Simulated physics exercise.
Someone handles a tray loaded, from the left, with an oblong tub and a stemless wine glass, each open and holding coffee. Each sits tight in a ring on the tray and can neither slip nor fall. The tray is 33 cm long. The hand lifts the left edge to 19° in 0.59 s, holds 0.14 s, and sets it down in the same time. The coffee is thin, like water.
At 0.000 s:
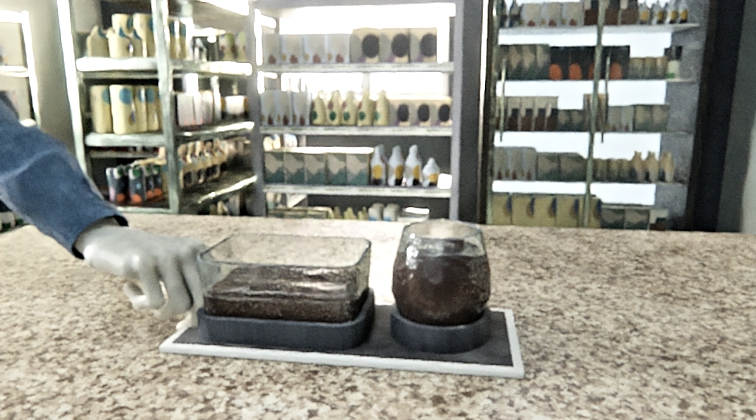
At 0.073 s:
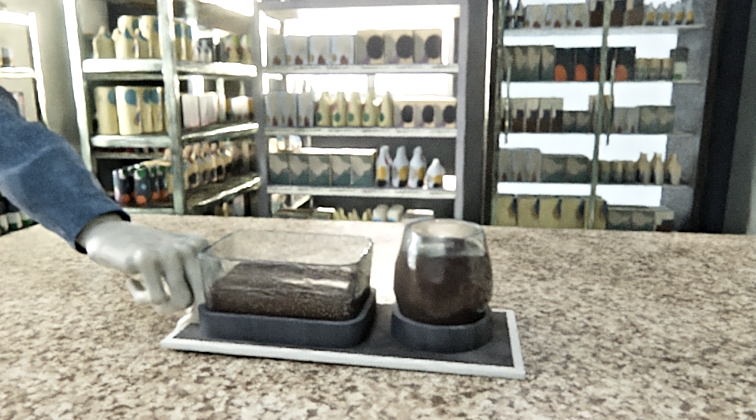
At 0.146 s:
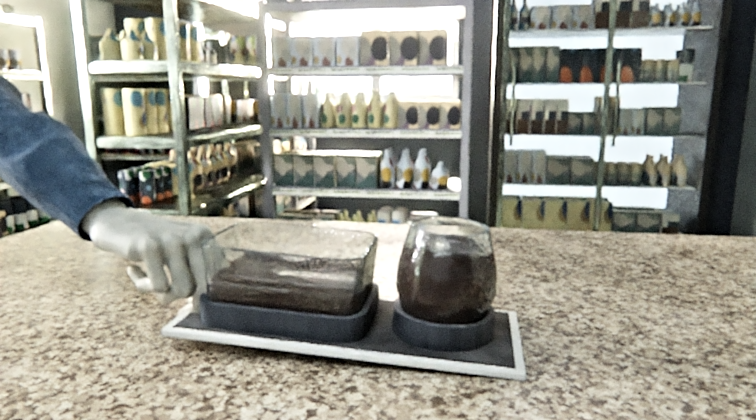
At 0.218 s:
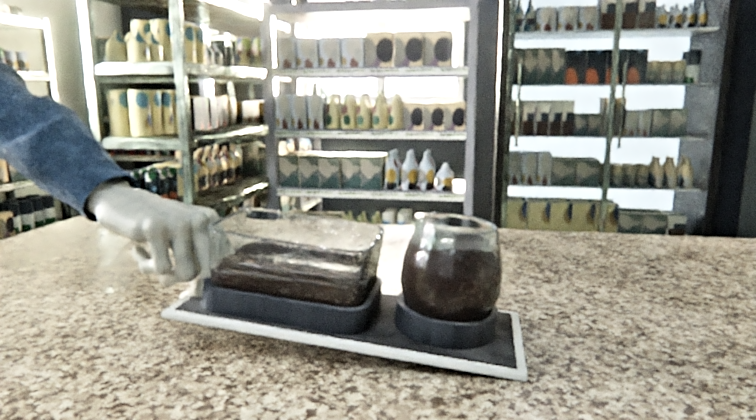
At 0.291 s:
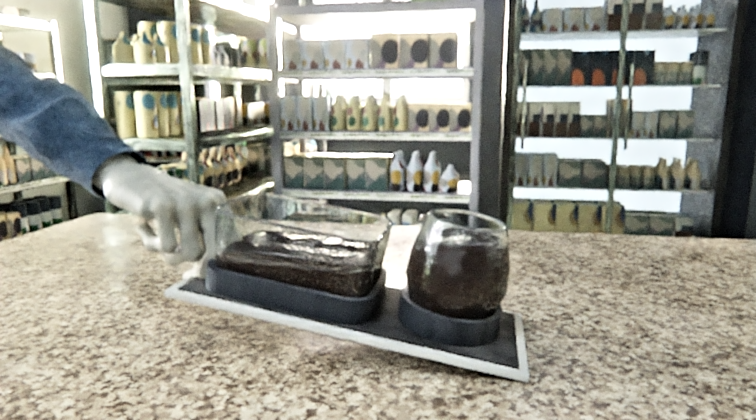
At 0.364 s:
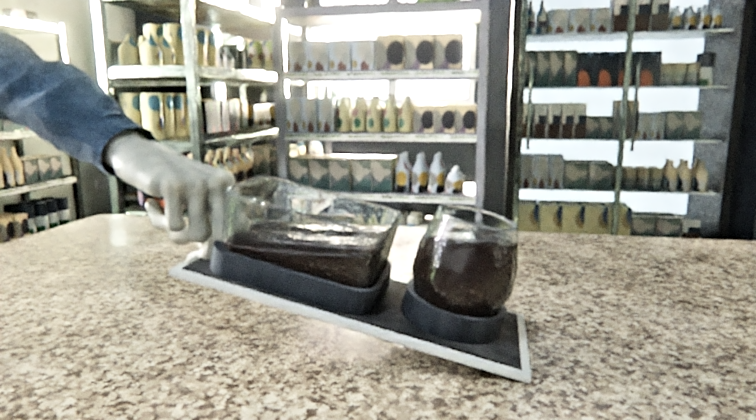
A grey hand in a blue denim sleeve, at the left, grips the end of a dark, pale-edged tray on a speckled stone counter and raises it slowly, then more steeply, while the right end stays down. The tray carries an oblong clear tub and, to its right, a rounded stemless glass, both holding dark coffee. Behind, seen from across the counter, bright shelves of bottles and boxes drift slightly rightward.
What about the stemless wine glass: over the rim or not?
It stays dry outside.
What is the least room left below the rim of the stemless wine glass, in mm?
About 3 mm.
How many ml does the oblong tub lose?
Some 0 ml.
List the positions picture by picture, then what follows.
In the first picture, it slopes 0°; in the oblong tub the surface runs from (224, 276) to (362, 283), rim (365, 254); in the stemless wine glass the surface runs from (403, 244) to (482, 248), rim (479, 232); the coffee in the stemless wine glass stands 17 mm below the rim.
In the second picture, it slopes 1°; in the stemless wine glass the surface runs from (404, 243) to (485, 249).
In the third picture, it slopes 3°; in the stemless wine glass the surface runs from (408, 241) to (490, 247).
In the fourth picture, it slopes 6°; in the stemless wine glass the surface runs from (415, 237) to (497, 245).
In the fifth picture, it slopes 9°; in the stemless wine glass the surface runs from (421, 233) to (506, 241).
In the sixth picture, it slopes 13°; in the oblong tub the surface runs from (245, 226) to (388, 242); in the stemless wine glass the surface runs from (437, 230) to (515, 238).
Then, 0.66 s in, the slope is 19°; losses from the left are 0, 0 ml.
Then, 0.96 s in, the slope is 12°; losses from the left are 0, 0 ml.
Then, 1.26 s in, the slope is 0°; losses from the left are 0, 0 ml.
Then, 1.57 s in, the slope is 0°; losses from the left are 0, 0 ml.
Finally, losses from the left are 0, 0 ml.
